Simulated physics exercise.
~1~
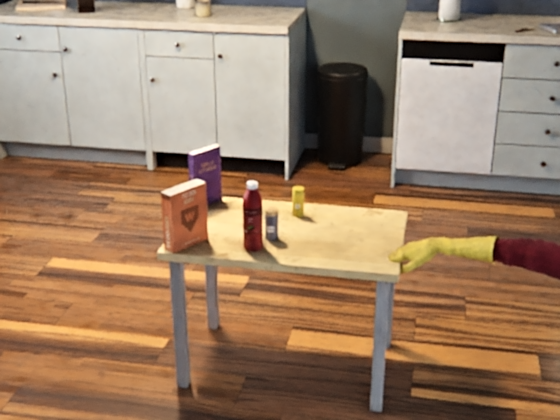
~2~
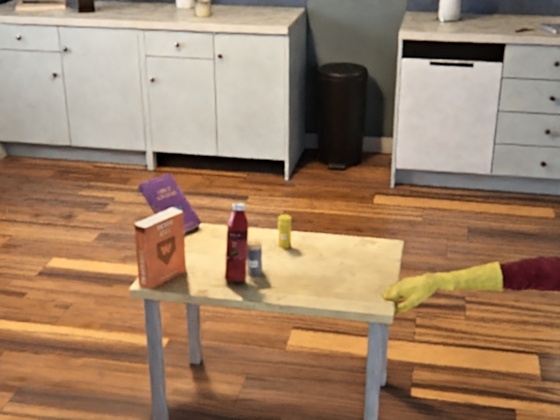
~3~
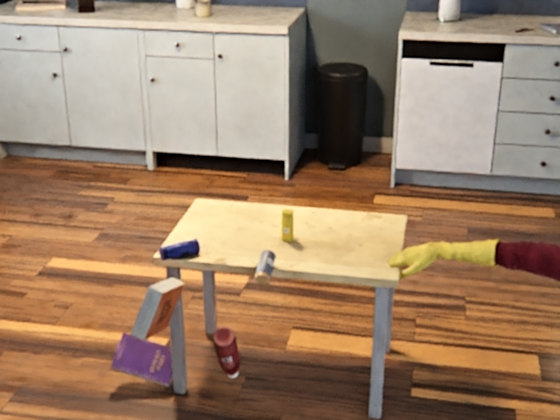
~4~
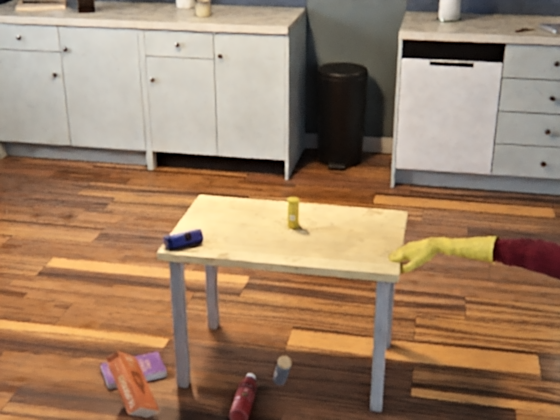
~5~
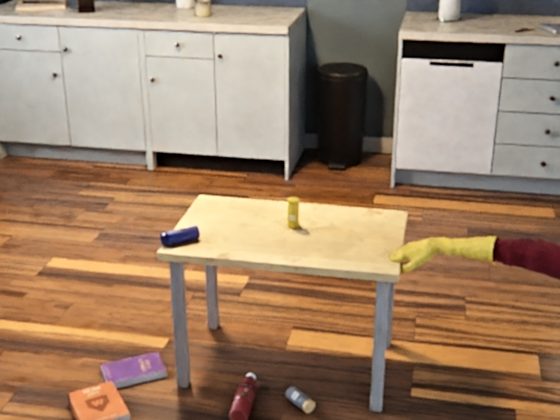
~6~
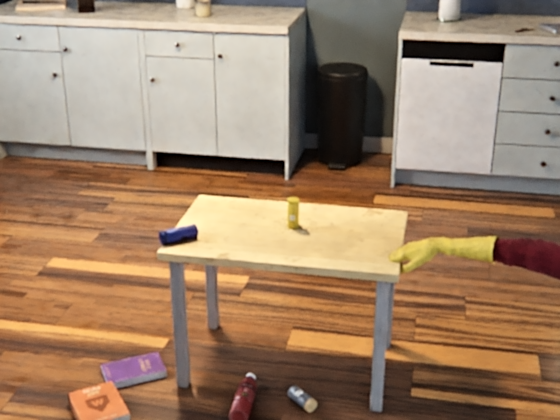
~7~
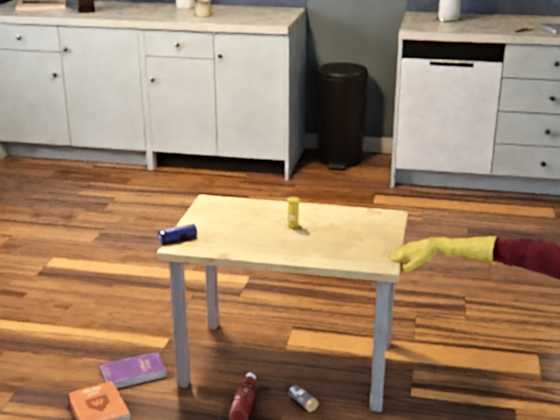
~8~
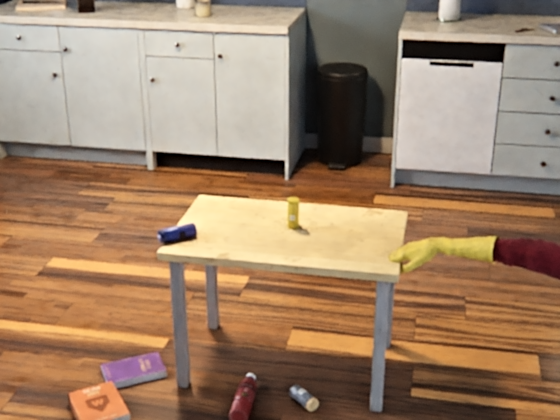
A yellow-gloved hand jerked a small table toward the viewer and back, sending two books, a red bottle and a grey shaker onto the floor, while a blue shaker ended on its side on the tabletop and a yellow one stayed upright.
